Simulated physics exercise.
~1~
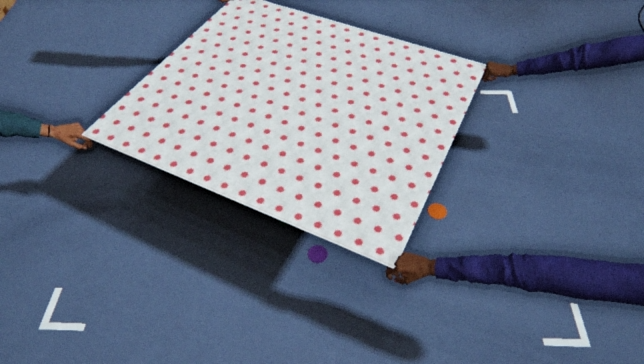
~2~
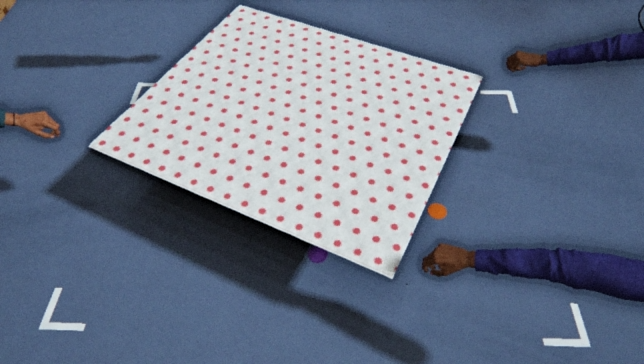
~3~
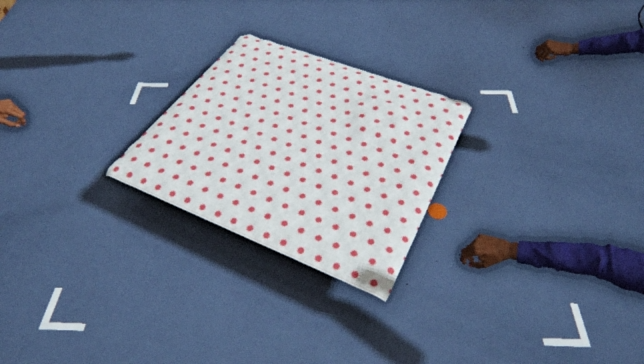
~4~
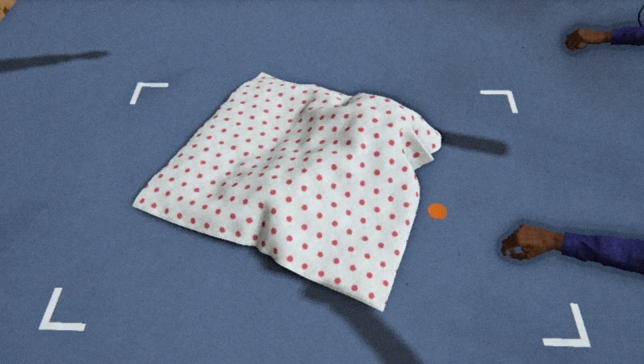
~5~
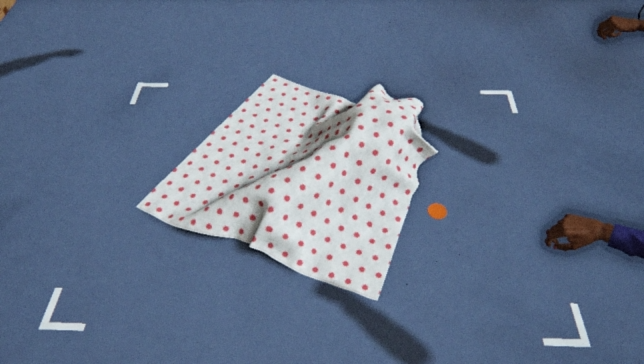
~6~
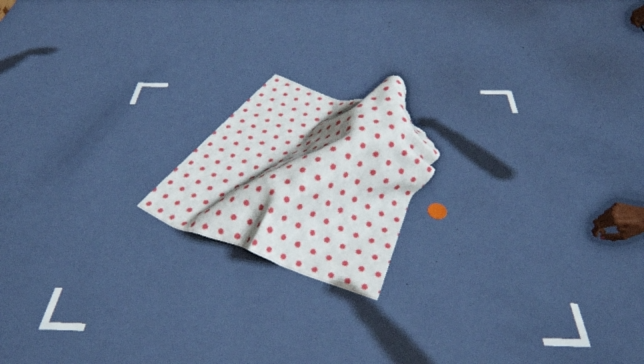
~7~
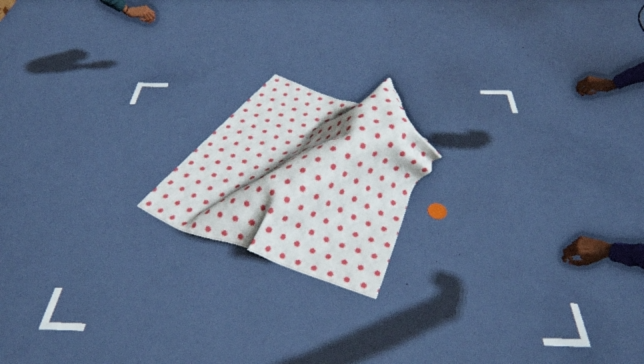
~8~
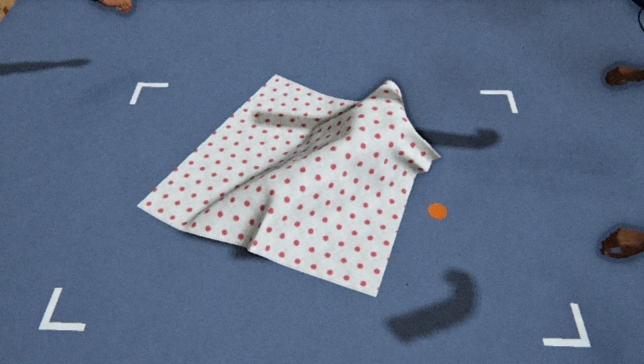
On a blue floor, hands release a dotted sheet that drops and settles rumpled beside an orange disc.
